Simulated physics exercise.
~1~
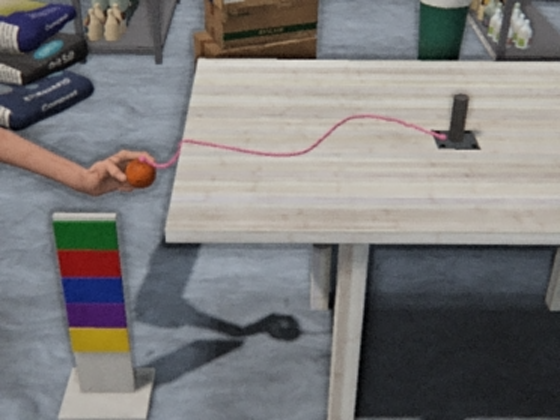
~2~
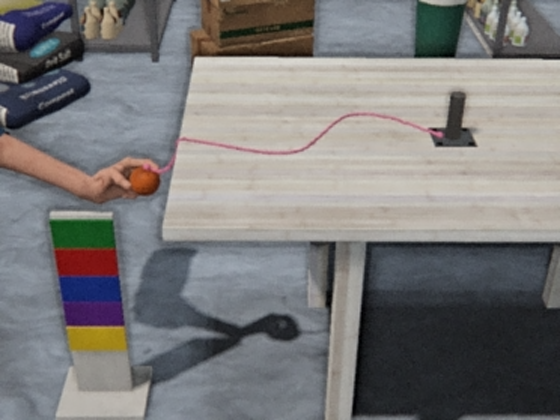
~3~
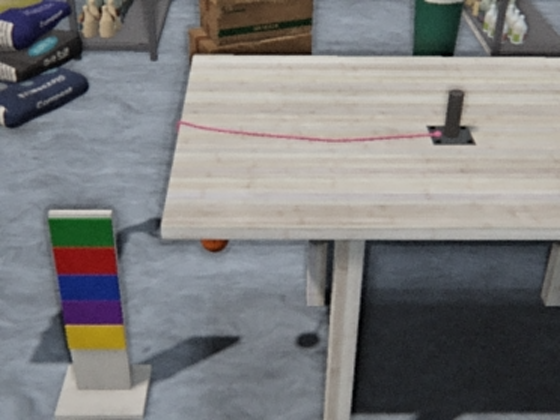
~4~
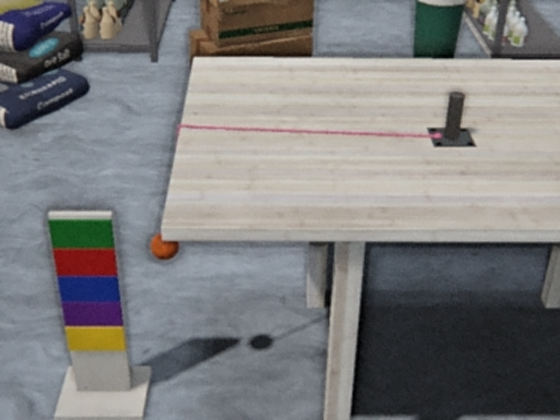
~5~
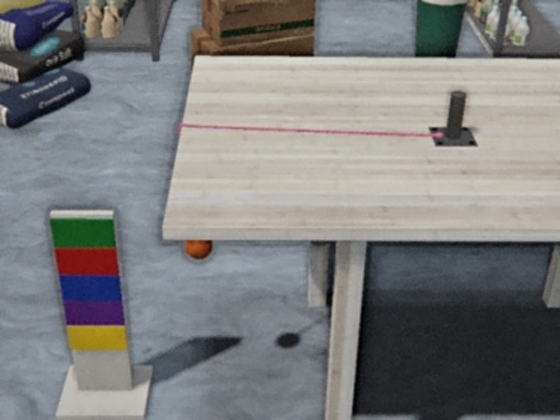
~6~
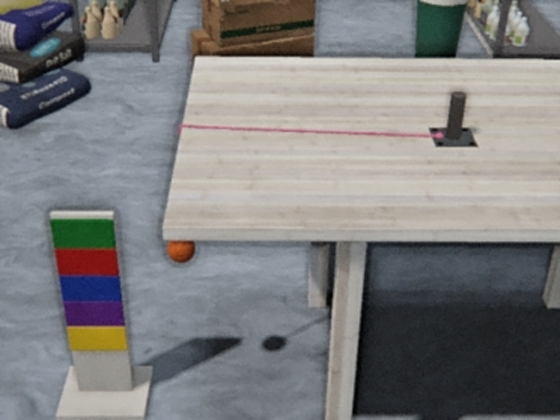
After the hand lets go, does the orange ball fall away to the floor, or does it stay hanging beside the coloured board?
It stays hanging on the pink cord just below the table edge, with its centre level with the red band.
